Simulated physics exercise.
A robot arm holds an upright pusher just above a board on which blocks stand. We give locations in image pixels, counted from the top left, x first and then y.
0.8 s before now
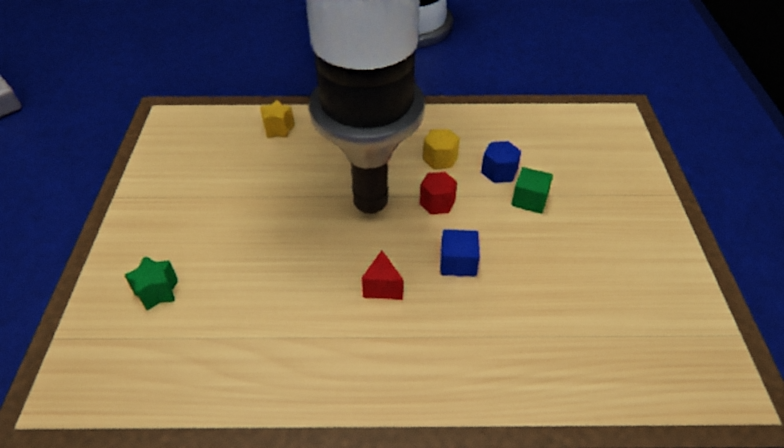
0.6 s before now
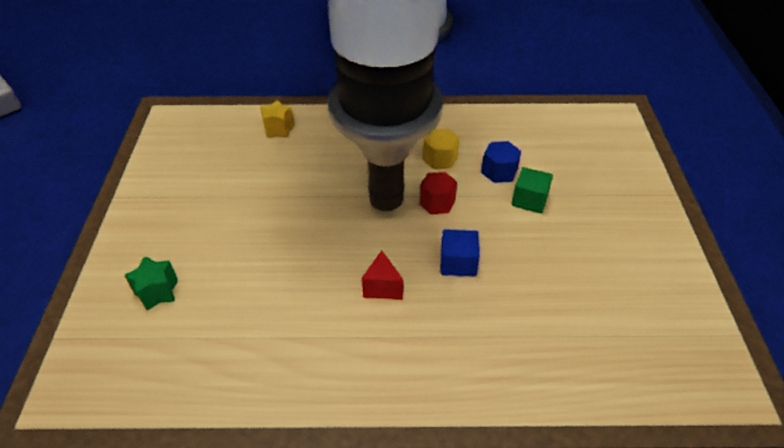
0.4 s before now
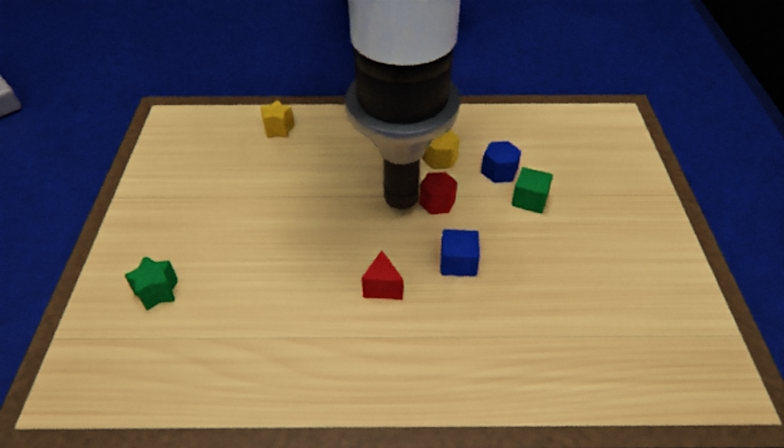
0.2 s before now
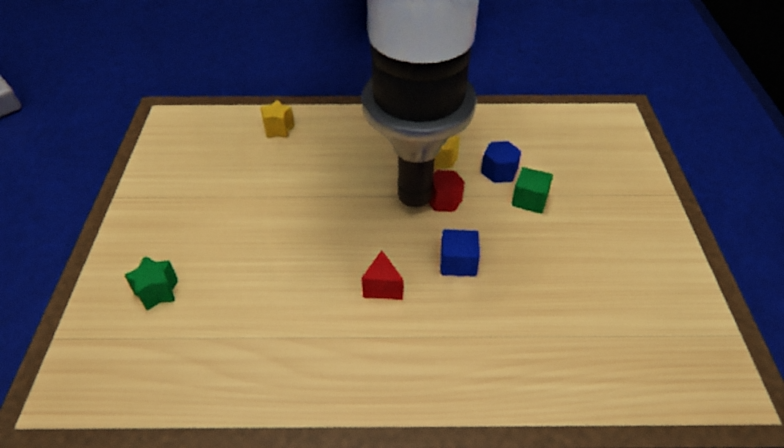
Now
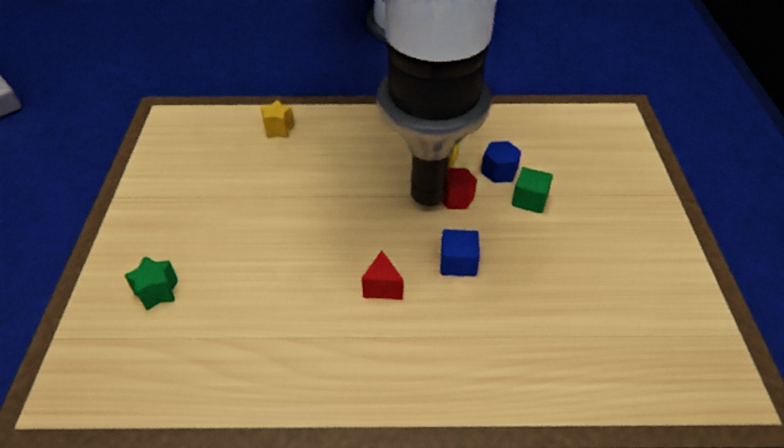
On a wooden board scattered with colored blocks, a robot arm moved its upright pusher to the right until it met the red hexagon, then nudged that block a short way right.
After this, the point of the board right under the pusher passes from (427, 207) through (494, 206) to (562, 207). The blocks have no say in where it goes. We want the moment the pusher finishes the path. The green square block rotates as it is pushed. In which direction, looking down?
Looking down: Clockwise.
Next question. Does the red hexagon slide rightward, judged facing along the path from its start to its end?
Final answer: No.
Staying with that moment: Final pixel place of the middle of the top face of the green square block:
Roughly at (590, 173).
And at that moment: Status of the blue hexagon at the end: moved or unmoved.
It leaves its spot.
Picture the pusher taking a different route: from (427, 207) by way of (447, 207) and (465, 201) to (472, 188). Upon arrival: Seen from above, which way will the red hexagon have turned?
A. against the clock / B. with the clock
It's B.
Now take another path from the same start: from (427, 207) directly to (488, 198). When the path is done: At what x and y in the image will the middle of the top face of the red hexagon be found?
When the path ends, it will be at (519, 167).
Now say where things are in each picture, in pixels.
The first picture shows pusher tip at (371, 202); block tops, red hexagon at (439, 182); blue square block at (461, 242); blue hexagon at (503, 151); green square block at (535, 179).
The second picture shows pusher at (386, 200); blocks unchanged.
The third picture shows pusher at (401, 198); blocks unchanged.
The fourth picture shows pusher at (415, 196); red hexagon at (446, 180).
The fifth picture shows pusher at (428, 195); red hexagon at (459, 178); blue square block at (461, 242); blue hexagon at (503, 151); green square block at (535, 179).
The first path, step by step. One third of the way, pusher at (474, 193); red hexagon at (499, 171), turned 20° anticlockwise; blue hexagon at (507, 149), turned 15° anticlockwise.
Two thirds of the way, pusher at (520, 193); red hexagon at (527, 164), turned 45° anticlockwise; blue hexagon at (515, 141), turned 55° anticlockwise; green square block at (556, 179), turned 25° clockwise.
At the end, pusher at (566, 195); red hexagon at (531, 163), turned 55° anticlockwise; blue square block in place; blue hexagon at (515, 141), turned 55° anticlockwise; green square block at (590, 173), turned 20° clockwise.
